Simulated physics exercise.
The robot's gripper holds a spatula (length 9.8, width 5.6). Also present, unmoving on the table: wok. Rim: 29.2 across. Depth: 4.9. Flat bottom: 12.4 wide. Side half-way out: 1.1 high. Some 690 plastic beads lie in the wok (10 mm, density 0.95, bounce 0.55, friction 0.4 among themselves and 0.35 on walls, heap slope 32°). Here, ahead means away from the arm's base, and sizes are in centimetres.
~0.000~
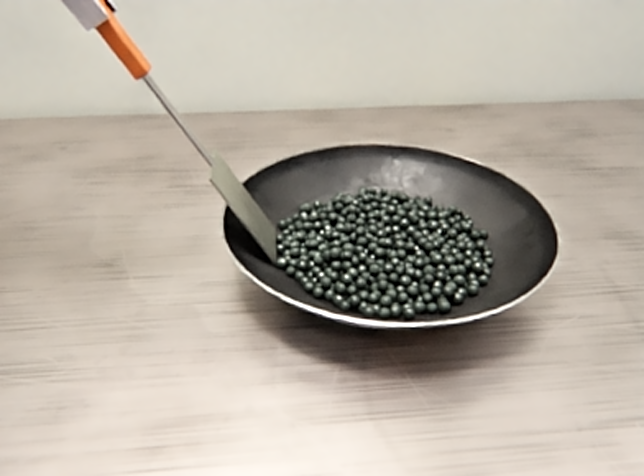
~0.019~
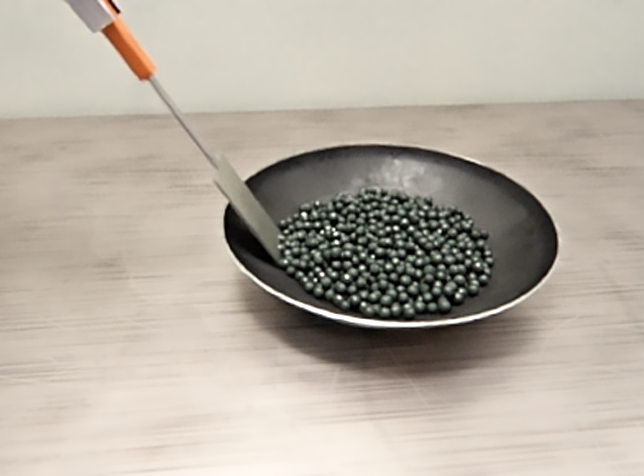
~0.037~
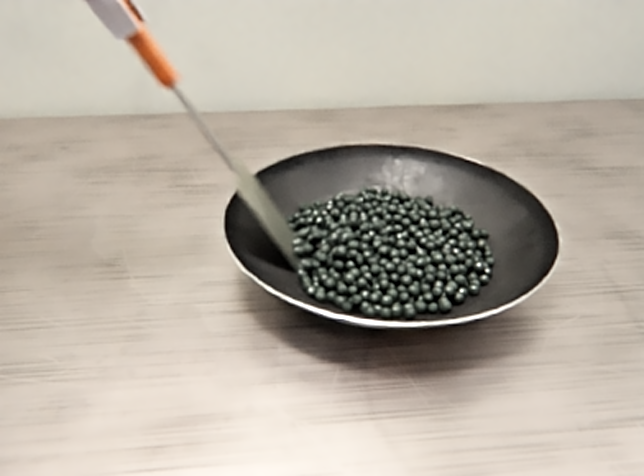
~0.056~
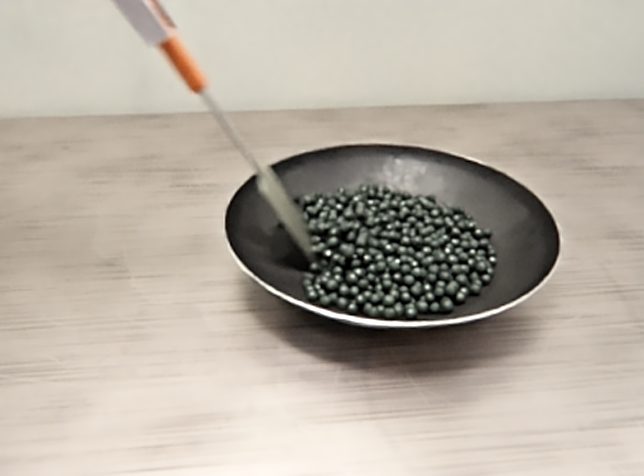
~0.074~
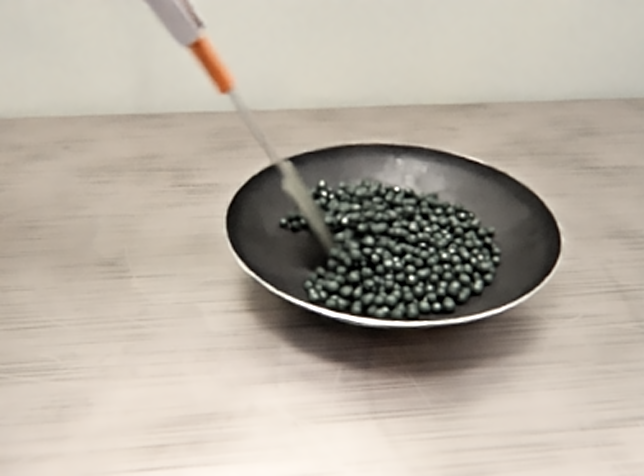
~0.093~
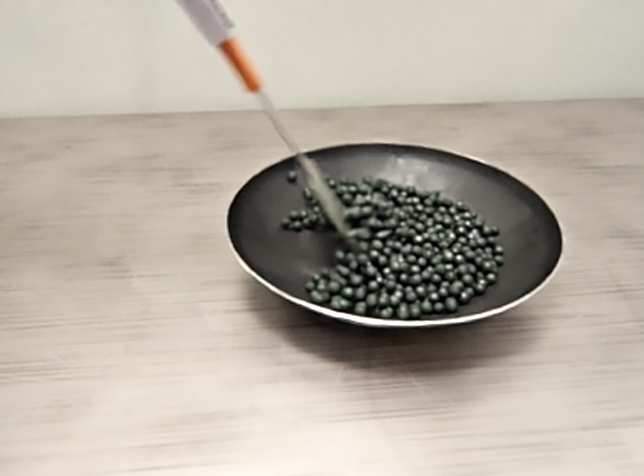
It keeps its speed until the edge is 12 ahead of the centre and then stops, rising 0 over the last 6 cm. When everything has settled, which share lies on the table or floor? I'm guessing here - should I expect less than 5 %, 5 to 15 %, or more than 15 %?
You should expect more than 15 %.
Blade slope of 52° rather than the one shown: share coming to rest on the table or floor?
Estimate for that slope: Some 25 per cent.
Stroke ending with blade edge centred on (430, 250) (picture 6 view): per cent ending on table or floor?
Approximately 0 per cent, I reckon.
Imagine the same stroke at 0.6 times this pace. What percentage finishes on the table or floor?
Roughly 15 percent ends on the table or floor.
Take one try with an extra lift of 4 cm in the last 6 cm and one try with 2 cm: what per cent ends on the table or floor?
It works out to some 20 per cent for the first setting and some 25 per cent for the second.
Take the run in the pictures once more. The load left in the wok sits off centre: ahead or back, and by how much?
The kept load is shifted forward by about 2.0 cm.
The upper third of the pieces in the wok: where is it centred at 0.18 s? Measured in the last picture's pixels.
It is centred at roughly (467, 214).
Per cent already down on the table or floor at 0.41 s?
15 per cent.
By 0.14 s, sloping 61°, highest piece 7 above the table; 691 in the wok.
By 0.18 s, sloping 61°, highest piece 7 above the table; 691 in the wok.
By 0.41 s, sloping 61°, highest piece 11 above the table; 512 in the wok, 110 on the table or floor, 69 on the blade or in flight.
By 1.46 s, sloping 61°, highest piece 4 above the table; 512 in the wok, 179 on the table or floor.
Final count, 512 in the wok, 179 on the table or floor. That is 26 % on the table or floor.
